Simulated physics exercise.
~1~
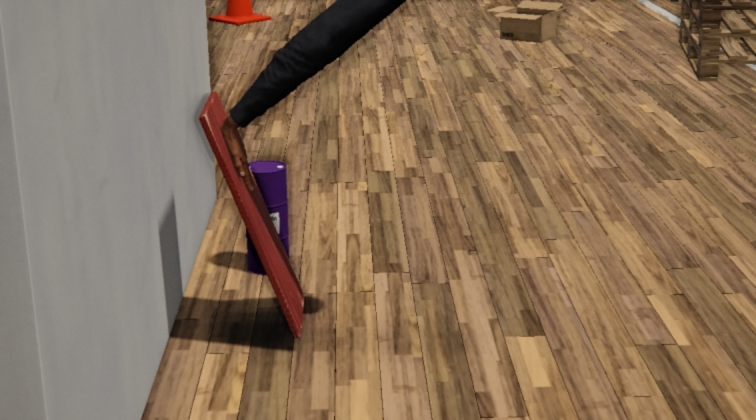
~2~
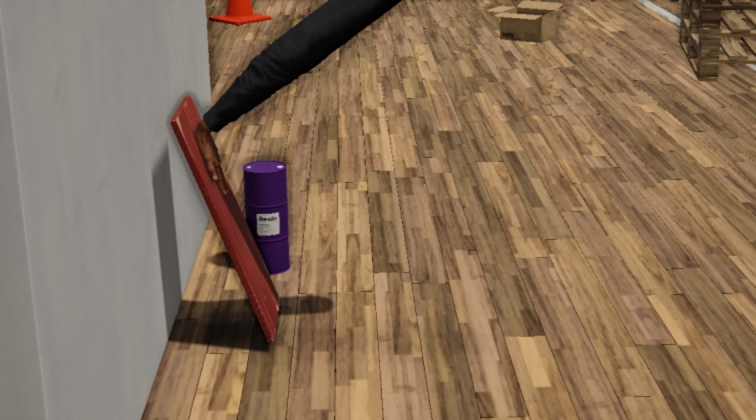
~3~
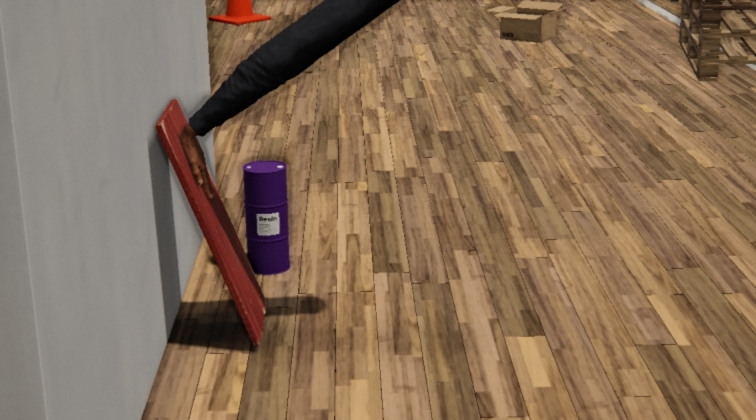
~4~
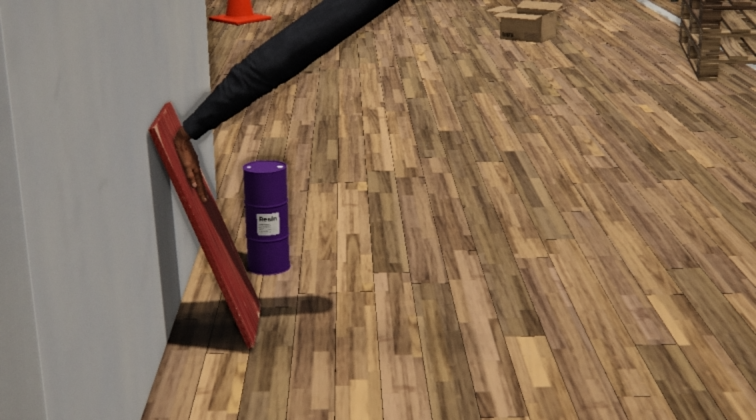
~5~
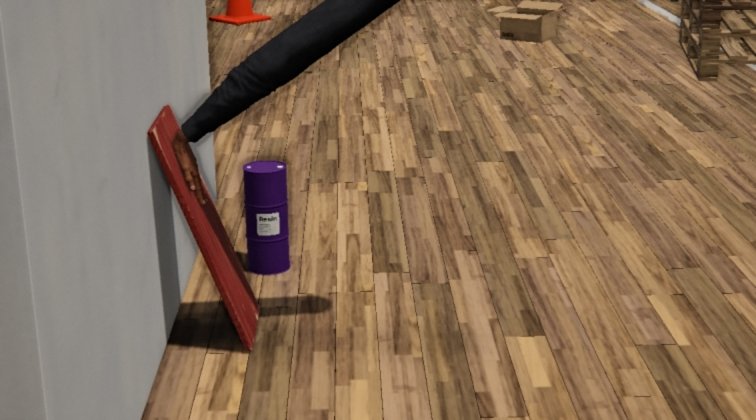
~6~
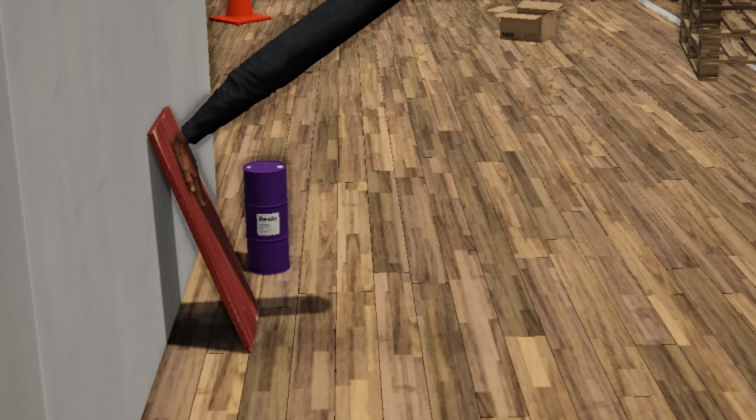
A dark-sleeved arm moved a long red board leftward past a purple canister and leaned it against the pale wall, then kept its hand at the board while everything stayed nearly still.
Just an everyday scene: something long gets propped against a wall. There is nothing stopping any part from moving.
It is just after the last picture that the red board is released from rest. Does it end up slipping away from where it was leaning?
No, it keeps leaning.
Then, 0.40 s after the last picture, nothing has stirred.
Then, 0.90 s after the last picture, red board resting near (207, 228).
At rest, both in place. Seen from the same camera at the end, red board near (207, 228). The board remains leaning.
